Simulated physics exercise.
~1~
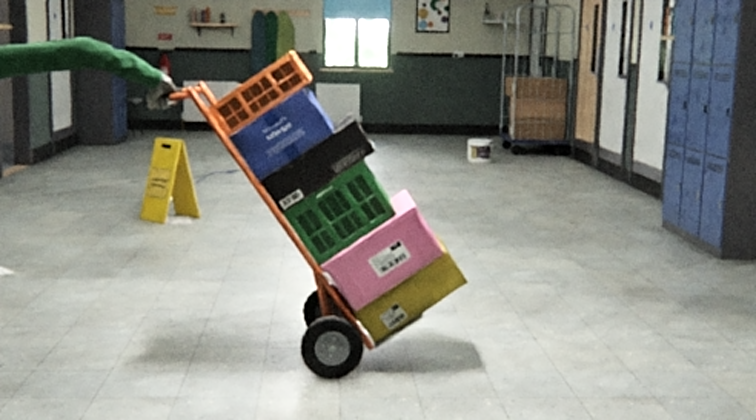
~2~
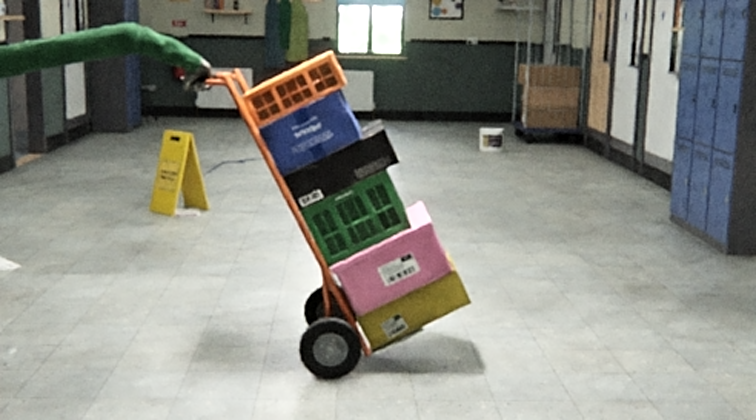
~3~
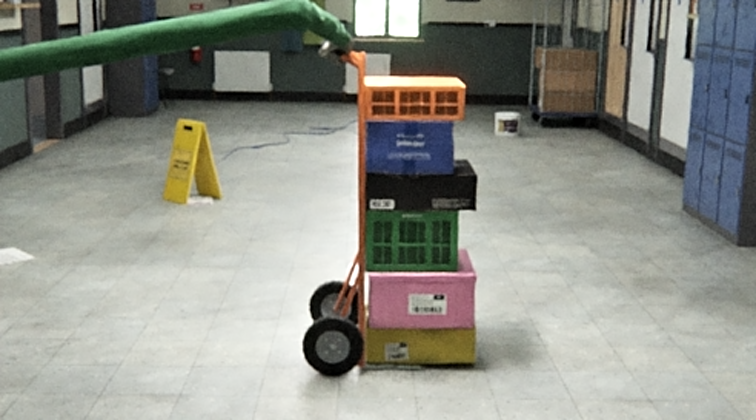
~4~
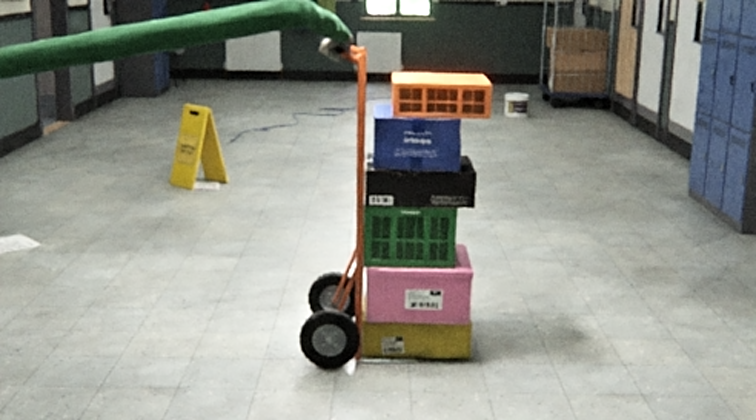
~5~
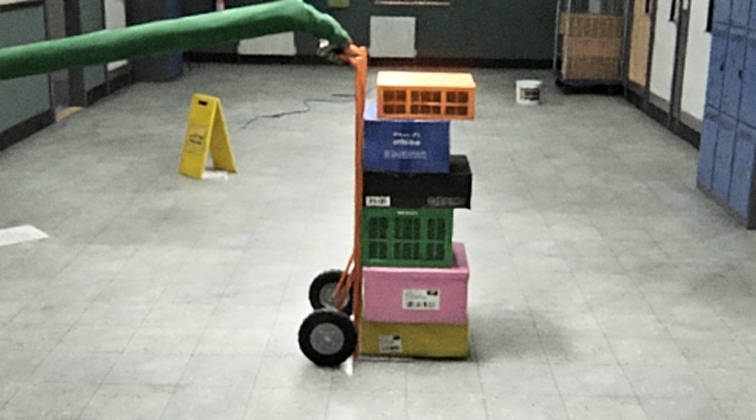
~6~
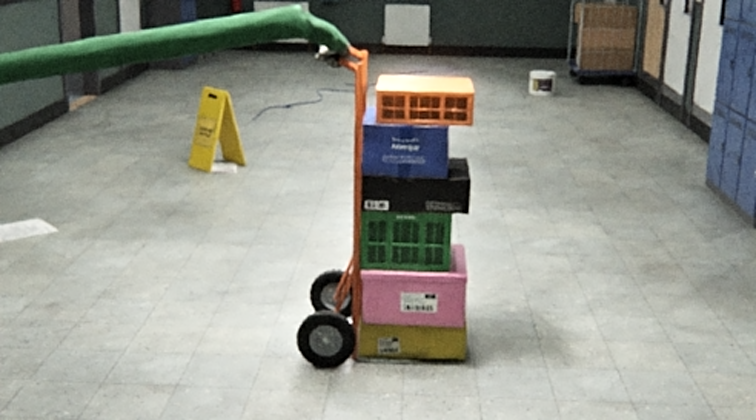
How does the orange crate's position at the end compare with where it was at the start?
At the start the orange crate is tilted atop the leaning stack, toward the left. By the end it is well to the right of there, sitting about level on top of the upright stack.
